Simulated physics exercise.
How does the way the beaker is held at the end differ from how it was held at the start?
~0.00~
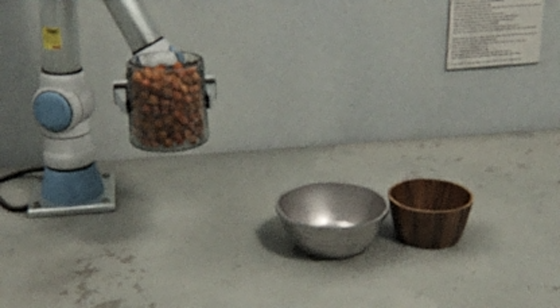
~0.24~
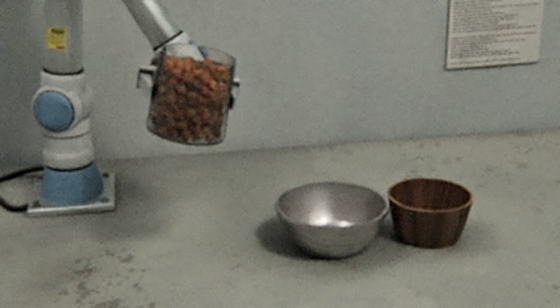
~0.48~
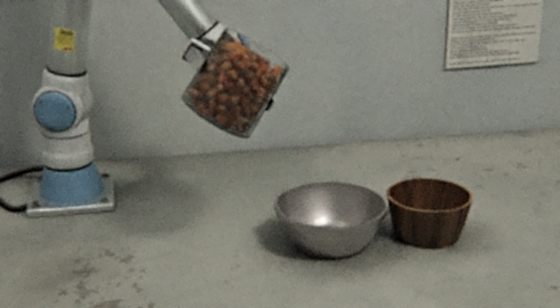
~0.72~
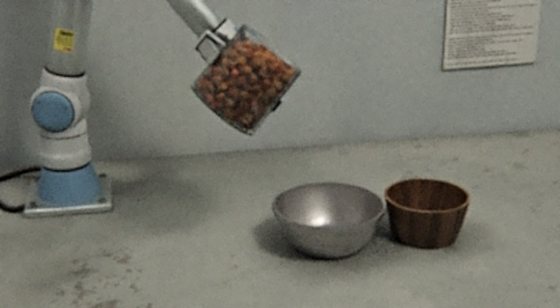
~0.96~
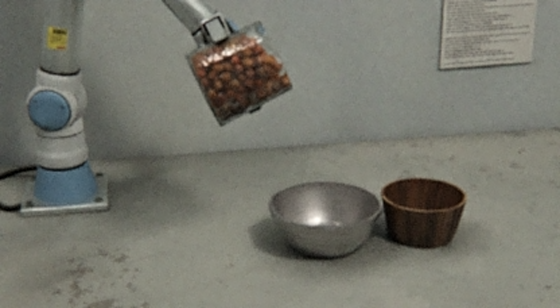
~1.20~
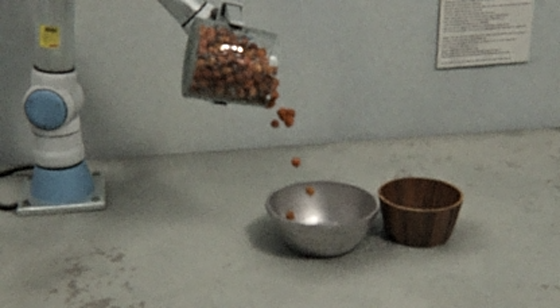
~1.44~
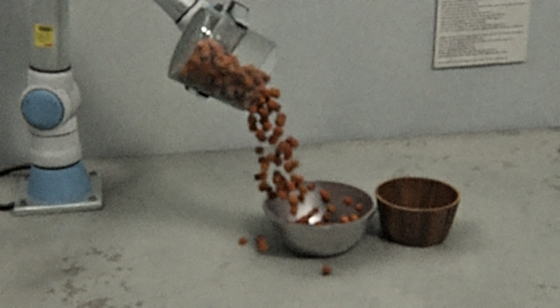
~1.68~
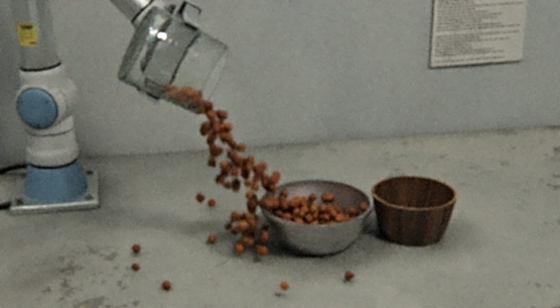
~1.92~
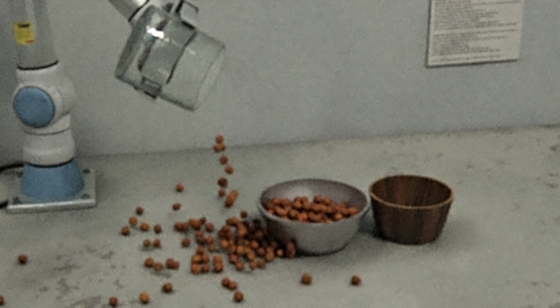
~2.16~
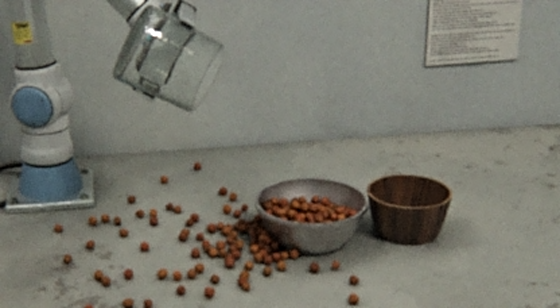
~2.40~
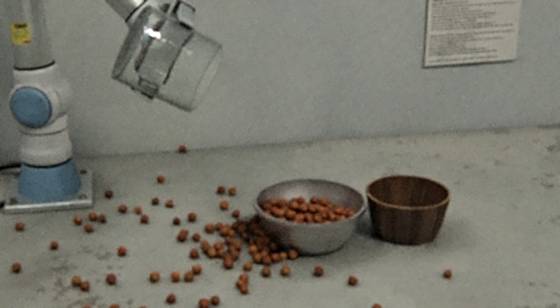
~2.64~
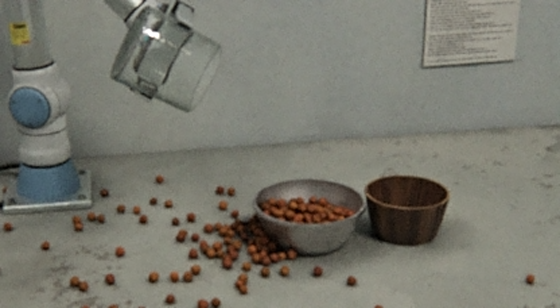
At the start the robot arm held the beaker upright, full of hazelnuts. By the end it was tipped upside down at a slant, with its mouth pointing downward.
